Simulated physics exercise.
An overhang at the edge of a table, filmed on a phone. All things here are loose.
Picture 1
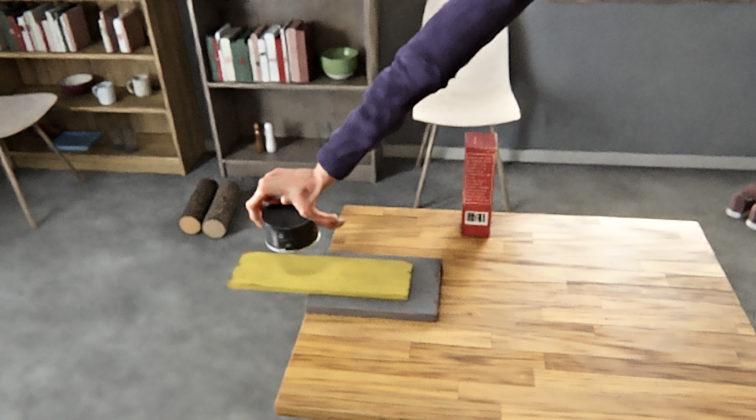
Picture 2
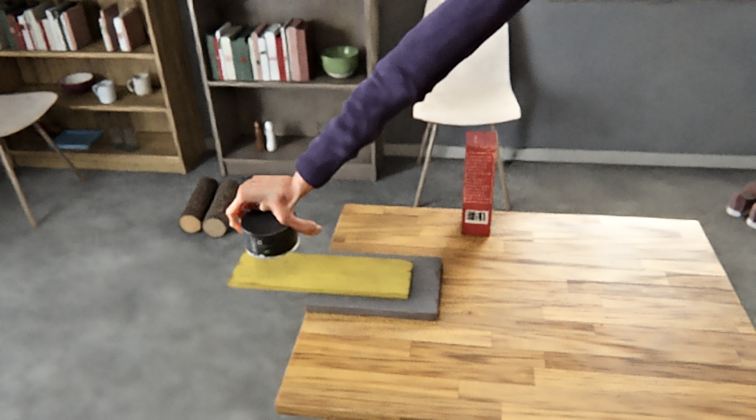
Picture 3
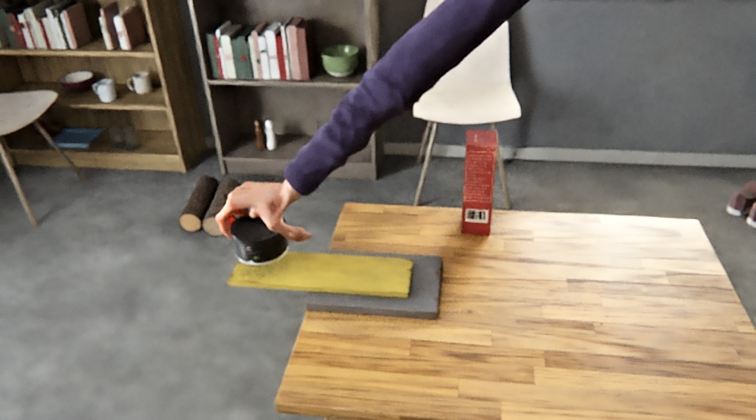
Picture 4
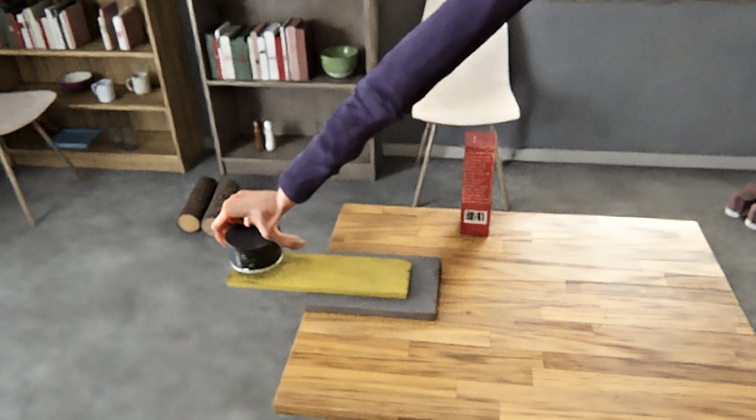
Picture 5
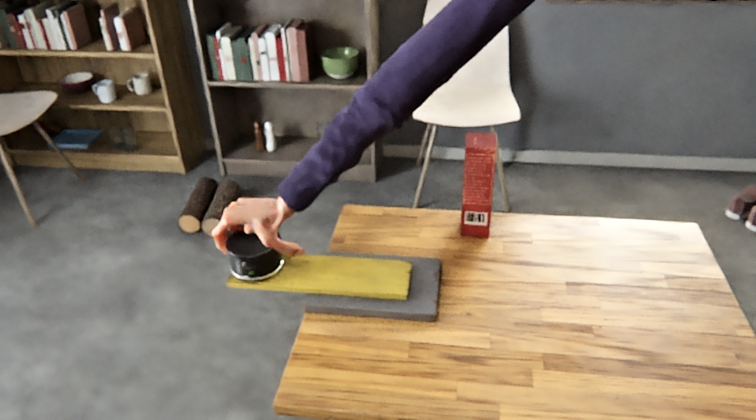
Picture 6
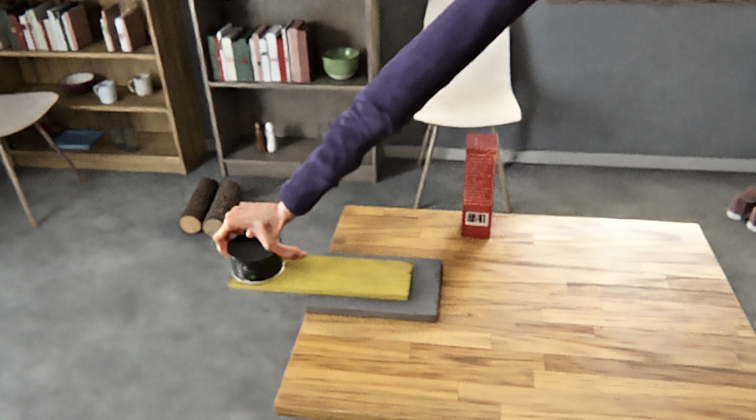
To begin with, a hand in a dark purple sleeve holds a black tub just above a yellow board that lies across a grey slab and juts past the table's left edge. The hand moves the tub a short way left and down, then sets it on the board's overhanging left end, fingers still gripping it.
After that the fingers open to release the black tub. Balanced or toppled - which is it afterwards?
Toppled.
Then, 0.40 s later than the last frame, black tub now down on the floor or falling; yellow board on its side.
Then, 0.60 s later than the last frame, yellow board now down on the floor or falling.
Then, 0.70 s later than the last frame, things are still on the move.
Then, 0.90 s later than the last frame, as before.
When it is over, down on the floor or falling, black tub and yellow board; the other 2 as before. The board comes down.
